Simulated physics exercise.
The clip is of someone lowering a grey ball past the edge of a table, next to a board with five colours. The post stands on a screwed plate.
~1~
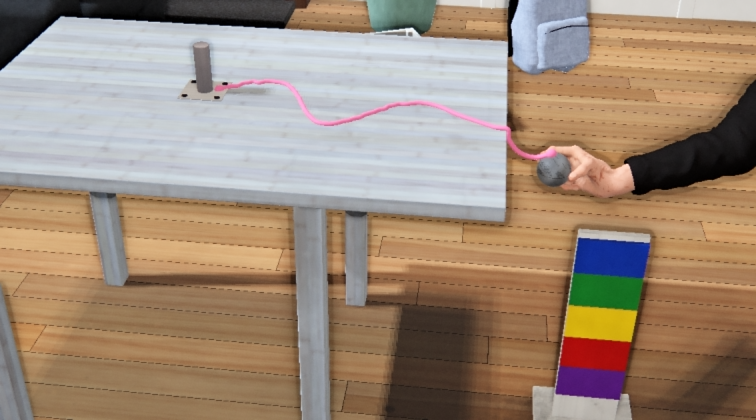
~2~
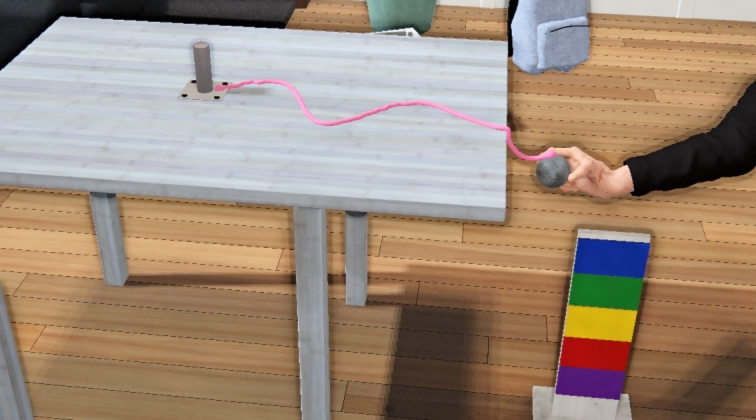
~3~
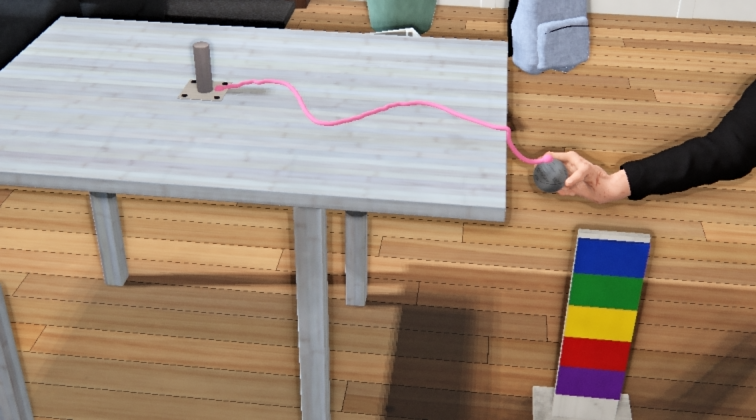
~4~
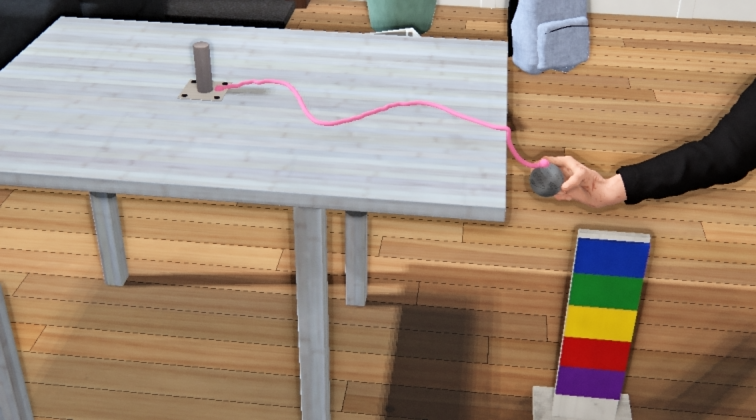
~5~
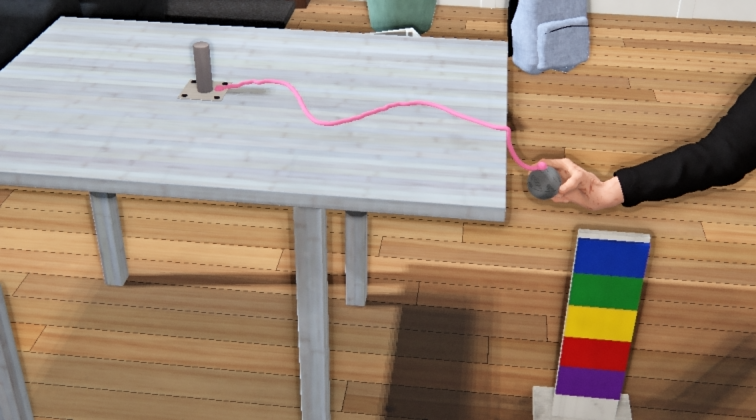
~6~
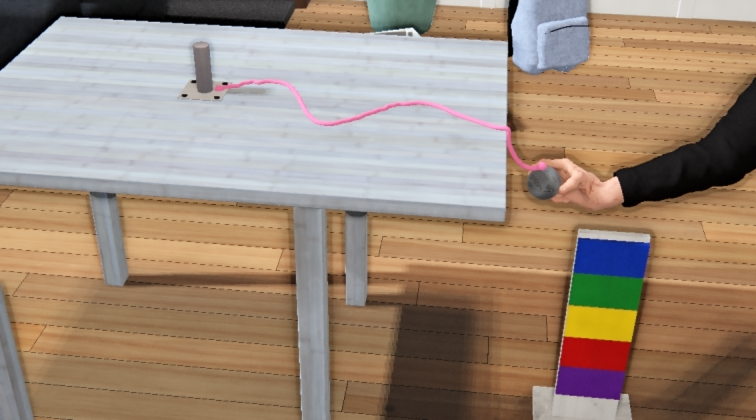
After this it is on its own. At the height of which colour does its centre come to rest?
Its middle rests at the green band.
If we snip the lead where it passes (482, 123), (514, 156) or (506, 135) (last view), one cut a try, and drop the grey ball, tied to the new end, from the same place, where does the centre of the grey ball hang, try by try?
Near (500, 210), (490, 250) and (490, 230).
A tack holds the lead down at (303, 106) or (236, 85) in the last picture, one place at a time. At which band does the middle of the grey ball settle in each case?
Taking them in turn: Blue; green.
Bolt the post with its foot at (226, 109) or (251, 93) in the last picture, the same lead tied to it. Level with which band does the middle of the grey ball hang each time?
It would be yellow; yellow.
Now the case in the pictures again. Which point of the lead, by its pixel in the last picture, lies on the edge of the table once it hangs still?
The one at (430, 104).
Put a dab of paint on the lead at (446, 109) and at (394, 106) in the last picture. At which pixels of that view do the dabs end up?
They go to (506, 152) and to (470, 124).
Soon after, ball near (504, 268); level with green.
After that, ball near (504, 277); level with green.
In the end, ball near (499, 279); level with green. The green one.
